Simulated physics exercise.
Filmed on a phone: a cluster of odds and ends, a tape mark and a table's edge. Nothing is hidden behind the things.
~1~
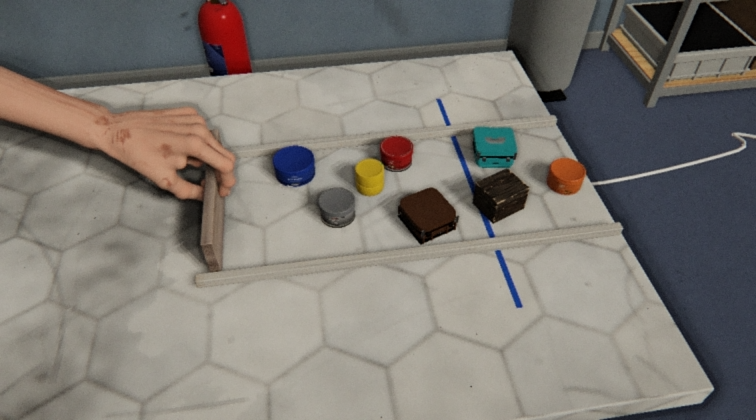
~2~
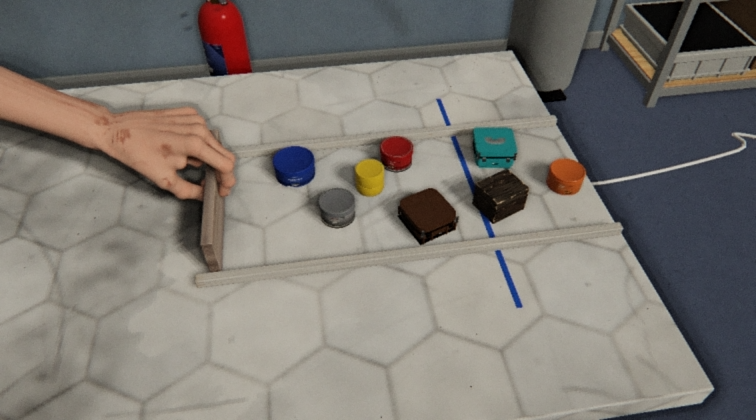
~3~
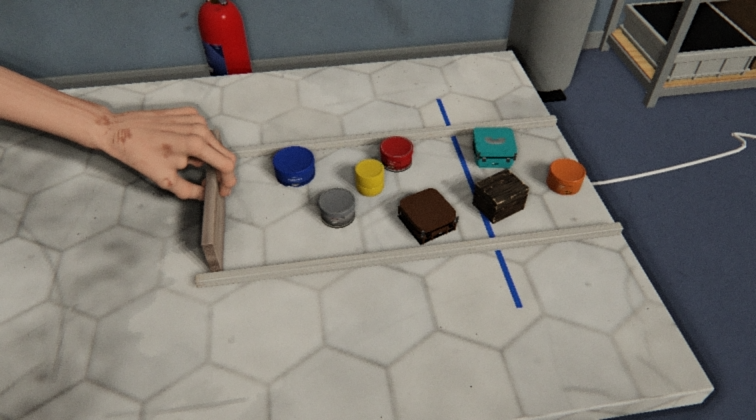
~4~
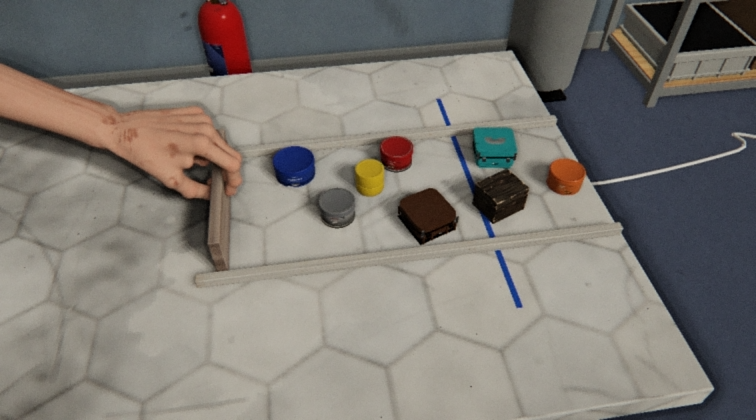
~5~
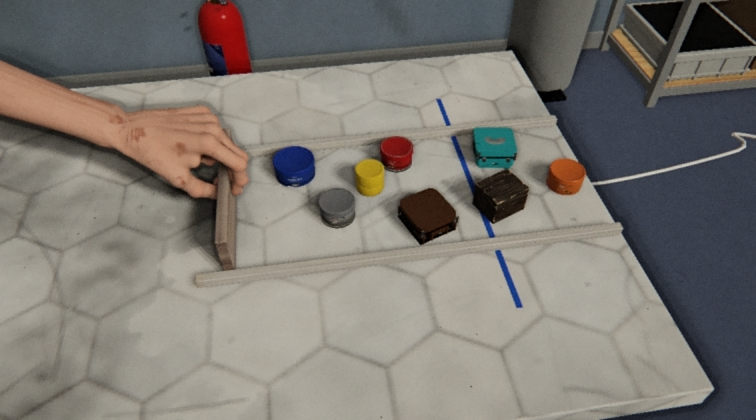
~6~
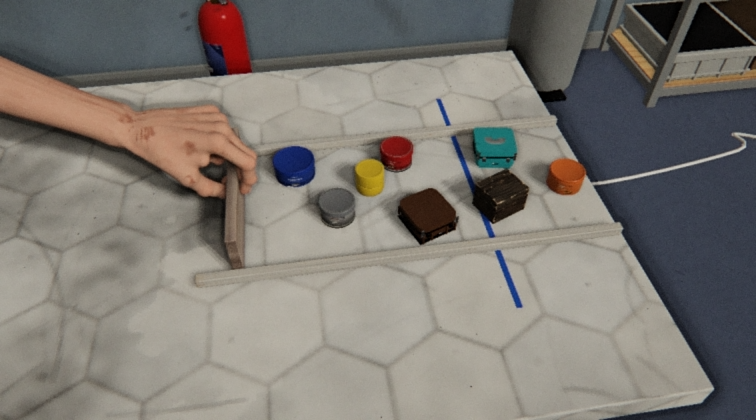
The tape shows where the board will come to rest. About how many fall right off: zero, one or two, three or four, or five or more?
In the end the number that fall off is zero.
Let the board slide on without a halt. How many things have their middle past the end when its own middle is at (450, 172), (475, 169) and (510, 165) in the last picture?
The counts: 0, 0 and 1.
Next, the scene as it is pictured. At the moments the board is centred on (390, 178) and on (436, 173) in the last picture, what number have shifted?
At the one place 5, at the other 7.
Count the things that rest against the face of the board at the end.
That makes 4.
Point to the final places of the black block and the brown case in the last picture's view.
The black block at (544, 186), the brown case at (517, 210).
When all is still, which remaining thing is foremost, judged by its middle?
It is the orange tub.
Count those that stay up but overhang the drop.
The number is 0.
Early on, none off yet; orange tub at rest near (566, 177); turquoise case at rest near (493, 148); black block at rest near (500, 196).
Finally, the number that fall off is zero.
